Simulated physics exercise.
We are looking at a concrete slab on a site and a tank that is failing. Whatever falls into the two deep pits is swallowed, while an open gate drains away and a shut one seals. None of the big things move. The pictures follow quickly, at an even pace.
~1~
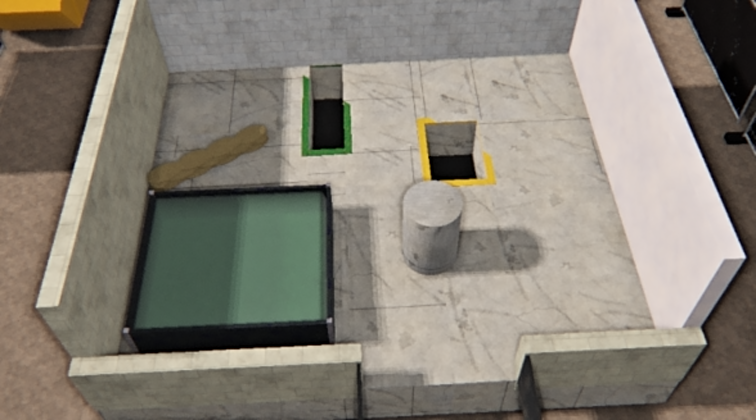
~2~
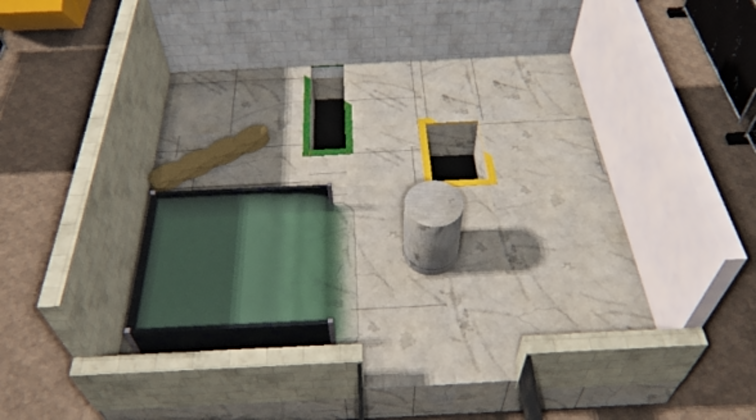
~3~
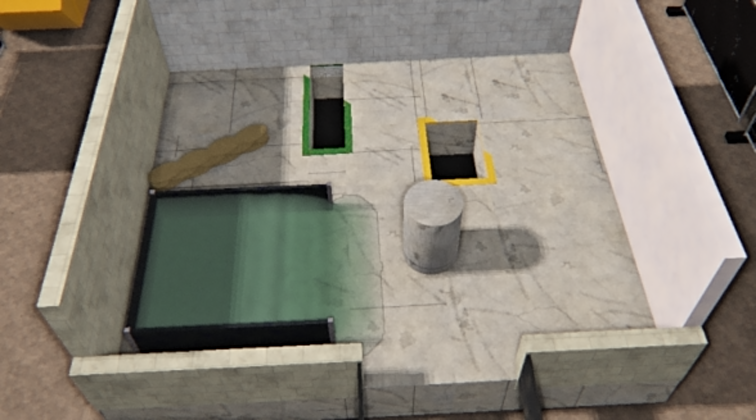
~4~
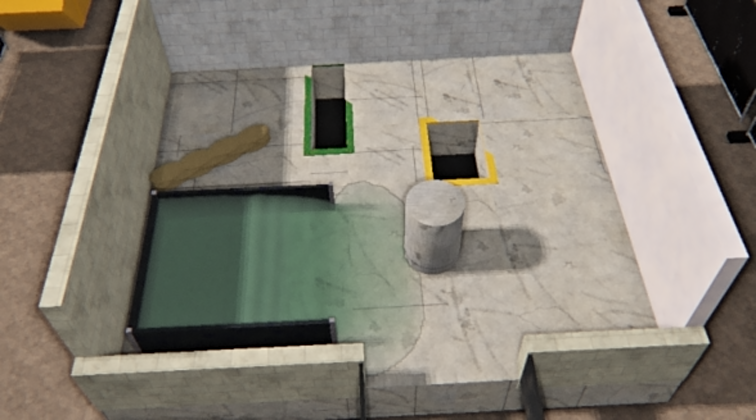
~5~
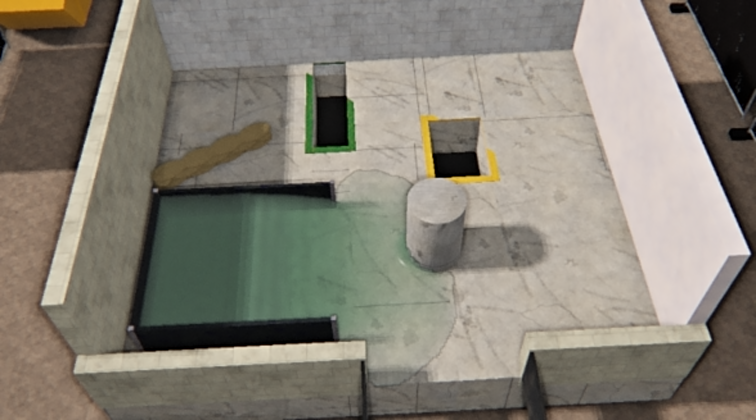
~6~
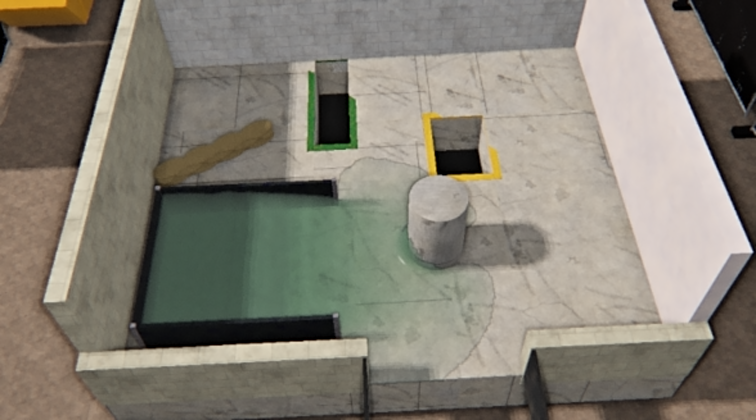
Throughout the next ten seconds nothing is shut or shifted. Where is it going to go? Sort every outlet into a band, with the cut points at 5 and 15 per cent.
Final shares: The gate over 15 %; the yellow pit over 15 %; the green pit 5 to 15 %.
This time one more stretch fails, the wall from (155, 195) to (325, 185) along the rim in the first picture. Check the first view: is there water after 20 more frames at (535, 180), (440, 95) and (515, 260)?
In turn: Dry, awash, clear.
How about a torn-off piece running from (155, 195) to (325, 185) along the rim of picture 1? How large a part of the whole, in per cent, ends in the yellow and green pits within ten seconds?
Near enough: Yellow 10 percent, green 40 percent.
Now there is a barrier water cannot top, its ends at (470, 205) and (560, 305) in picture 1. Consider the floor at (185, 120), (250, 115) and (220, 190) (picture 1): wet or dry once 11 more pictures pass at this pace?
Going one after another, I'd say kept clear of the flood, then kept clear of the flood, then kept clear of the flood.
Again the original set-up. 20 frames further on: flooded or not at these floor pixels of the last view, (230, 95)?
Answer: Free of water.
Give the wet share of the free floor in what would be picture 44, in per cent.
Close to 65 %.
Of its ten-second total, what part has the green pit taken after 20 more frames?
Close to 0 out of every hundred.
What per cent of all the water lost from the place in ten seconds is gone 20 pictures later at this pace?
About 40 %.
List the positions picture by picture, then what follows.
In the first frame, still water in the water tank at (236, 257).
In the second frame, the front is at (343, 208), out from the gap at (330, 266).
In the third frame, the front is at (354, 200), out from the gap at (330, 267).
In the fourth frame, water pours out at (331, 268) and has run to a hidden place.
In the fifth frame, the front is at a hidden place, out from the gap at (333, 265).
In the sixth frame, water pours out at (335, 263) and has run to (485, 311).
A moment on, water covers 30 % of the floor; the gate 1 %, the yellow pit 1 %, the green pit 0 %.
Next, water covers 40 % of the floor; the gate 4 %, the yellow pit 4 %, the green pit 0 %.
Then, water covers 50 % of the floor; the gate 13 %, the yellow pit 10 %, the green pit 0 %.
Later, water covers 65 % of the floor; the gate 22 %, the yellow pit 16 %, the green pit 2 %.
In the end, water covers 70 % of the floor; the gate 30 %, the yellow pit 23 %, the green pit 7 %.
